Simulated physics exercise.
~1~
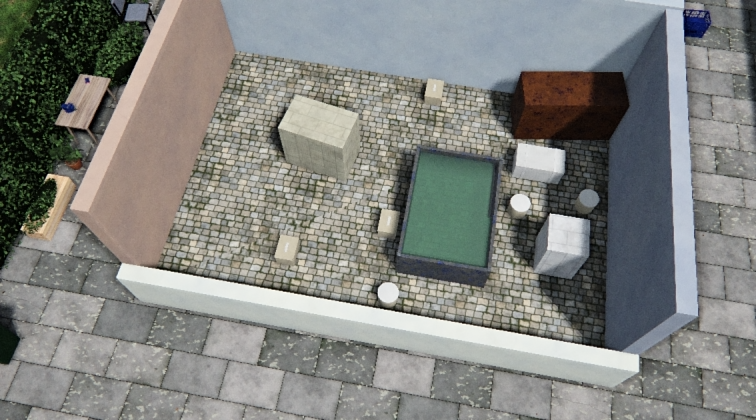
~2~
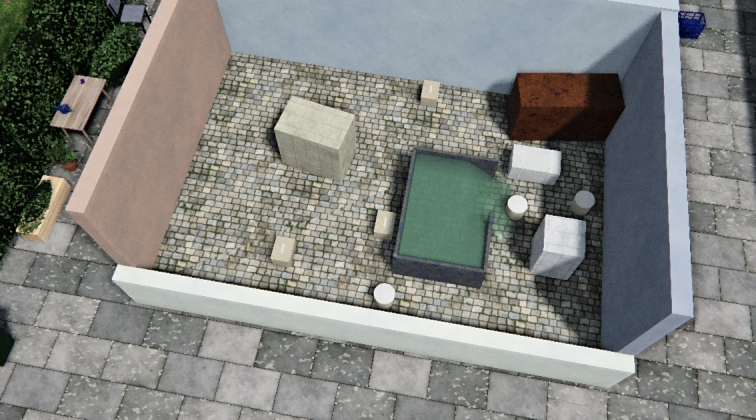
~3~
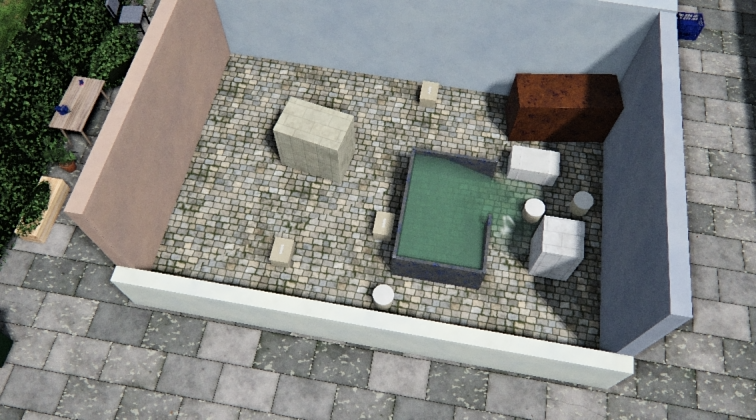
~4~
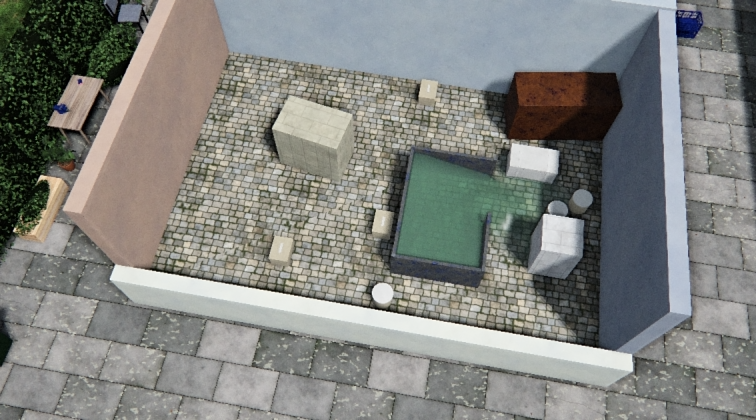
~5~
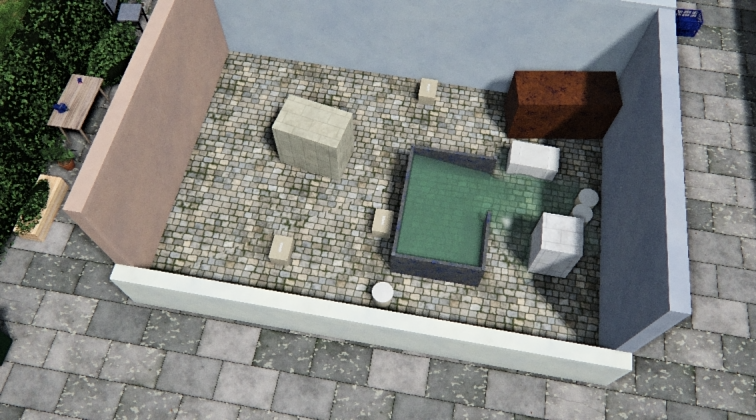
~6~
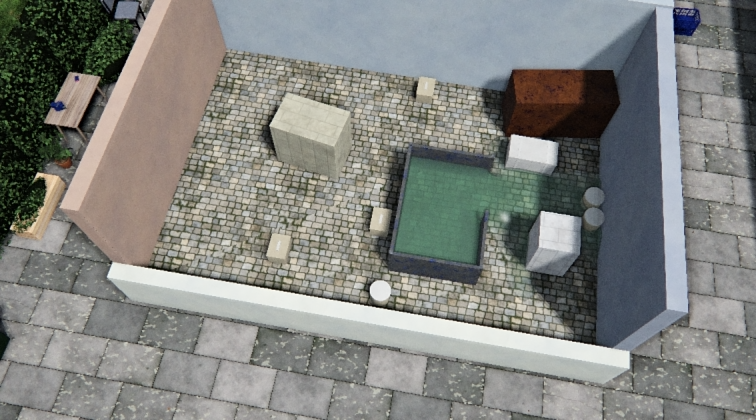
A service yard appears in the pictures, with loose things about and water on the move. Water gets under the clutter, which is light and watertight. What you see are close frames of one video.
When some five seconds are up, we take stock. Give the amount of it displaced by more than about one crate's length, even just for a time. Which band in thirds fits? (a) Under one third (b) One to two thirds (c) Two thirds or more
b.
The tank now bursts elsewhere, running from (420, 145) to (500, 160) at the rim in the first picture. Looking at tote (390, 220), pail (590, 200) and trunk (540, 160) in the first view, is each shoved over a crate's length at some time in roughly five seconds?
Falls short, travels that far, travels that far.
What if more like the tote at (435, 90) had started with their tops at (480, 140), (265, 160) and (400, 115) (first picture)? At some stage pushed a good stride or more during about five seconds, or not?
Taking them one at a time: Goes the distance; falls short; goes the distance.
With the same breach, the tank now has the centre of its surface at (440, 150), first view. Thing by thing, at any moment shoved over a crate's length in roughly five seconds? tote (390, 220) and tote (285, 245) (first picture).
In the order asked: Lacked the distance and lacked the distance.
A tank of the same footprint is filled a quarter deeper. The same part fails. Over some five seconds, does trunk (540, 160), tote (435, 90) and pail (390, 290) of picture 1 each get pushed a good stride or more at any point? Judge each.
Per item, in order: Cleared the mark; missed the mark; cleared the mark.
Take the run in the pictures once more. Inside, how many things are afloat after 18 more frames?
The count is 2.
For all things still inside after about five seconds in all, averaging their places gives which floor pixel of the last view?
(355, 192).
A moment on, 1 of 7 are well off their spots; 2 afloat.
Next, 2 of 7 are well off their spots; 2 afloat.
Later, 3 of 7 are well off their spots; 2 afloat.
In the end, 4 of 7 are well off their spots, and 4 have been at some point; 1 afloat.
